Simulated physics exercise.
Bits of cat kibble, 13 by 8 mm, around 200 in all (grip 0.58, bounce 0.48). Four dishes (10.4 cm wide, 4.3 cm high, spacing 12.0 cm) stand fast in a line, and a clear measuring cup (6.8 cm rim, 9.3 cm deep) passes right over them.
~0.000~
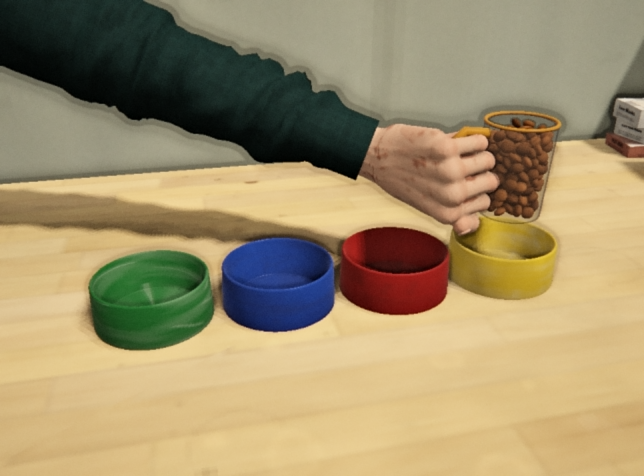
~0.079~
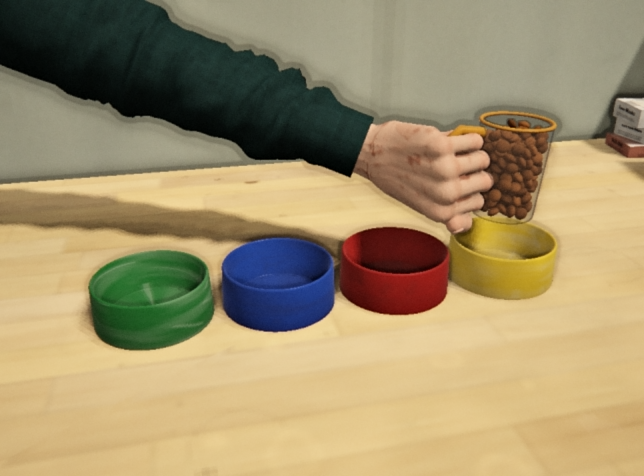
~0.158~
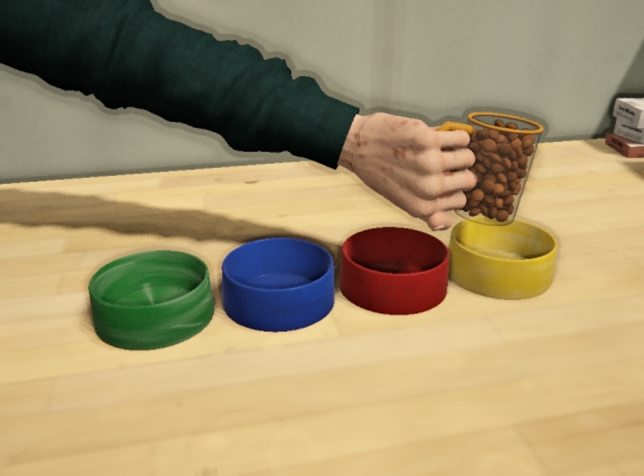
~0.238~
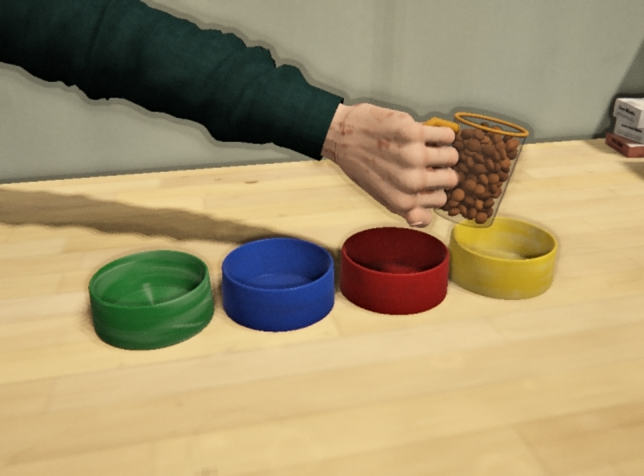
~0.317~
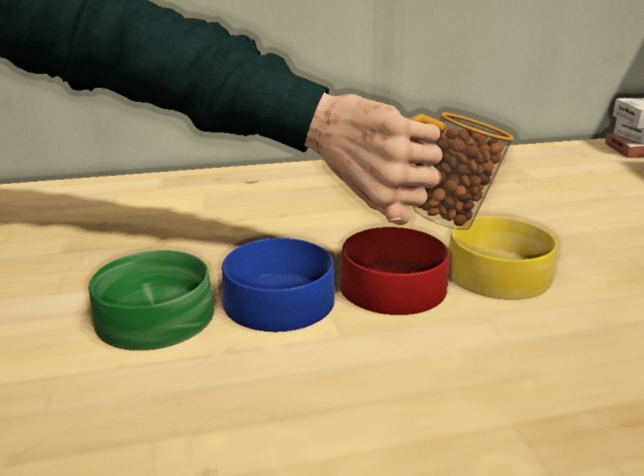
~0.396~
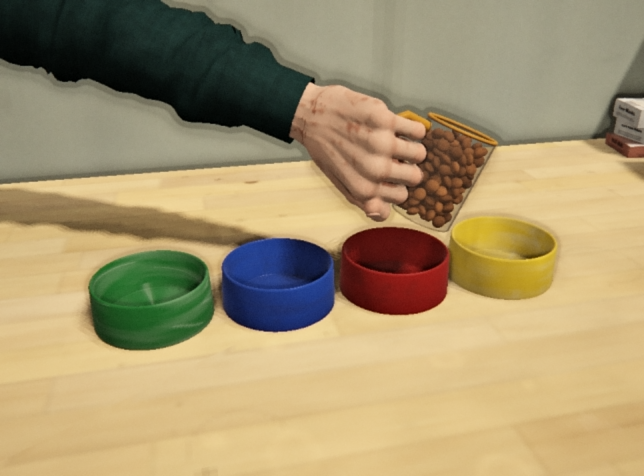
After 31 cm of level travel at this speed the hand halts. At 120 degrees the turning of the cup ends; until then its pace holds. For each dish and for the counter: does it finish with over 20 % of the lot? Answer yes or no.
Red no, blue yes, green no, yellow no, counter no.
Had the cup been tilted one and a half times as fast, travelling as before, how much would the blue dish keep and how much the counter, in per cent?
Then: Blue 90; counter 0.
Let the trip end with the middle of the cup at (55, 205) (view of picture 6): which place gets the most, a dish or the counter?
Most goes to: Green.
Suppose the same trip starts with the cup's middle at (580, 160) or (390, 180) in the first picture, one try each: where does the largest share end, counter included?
The winner: Counter; green.
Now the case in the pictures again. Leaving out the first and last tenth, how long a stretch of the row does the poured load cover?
Roughly 6 cm.
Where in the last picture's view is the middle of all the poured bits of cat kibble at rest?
Around (273, 281).
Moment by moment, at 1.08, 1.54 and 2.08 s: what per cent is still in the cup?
In turn: 100, 95, 20.
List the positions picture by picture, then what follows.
The first frame shows cup at (515, 168), tilt 0 degrees, lip at (553, 119), moved 0.0 cm; middle of the pieces at (516, 173); yellow dish at (503, 238); red dish at (395, 250); blue dish at (278, 263); green dish at (150, 277).
The second frame shows cup at (509, 168), tilt 2 degrees, lip at (549, 121), moved 0.6 cm; middle of the pieces at (510, 173).
The third frame shows cup at (494, 170), tilt 7 degrees, lip at (536, 125), moved 2.3 cm; middle of the pieces at (494, 175).
The fourth frame shows cup at (476, 171), tilt 12 degrees, lip at (521, 129), moved 4.2 cm; middle of the pieces at (476, 176).
The fifth frame shows cup at (459, 173), tilt 17 degrees, lip at (506, 135), moved 6.0 cm; middle of the pieces at (458, 178).
The sixth frame shows cup at (441, 174), tilt 22 degrees, lip at (491, 140), moved 7.9 cm; middle of the pieces at (440, 179); yellow dish at (503, 238); red dish at (395, 250); blue dish at (278, 263); green dish at (150, 277). The cup turns about 65 degrees a second and travels 24 cm a second.
After 1.08 s, tilt 68 degrees; cup holds 100 %.
Then, at 1.54 s, tilt 98 degrees; cup holds 95 %, blue 5 %.
After 2.08 s, tilt 120 degrees; cup holds 20 %, blue 80 %.
By 2.8 s all is still; red 0 %, blue 100 %, green 0 %, yellow 0 %, counter 0 %.
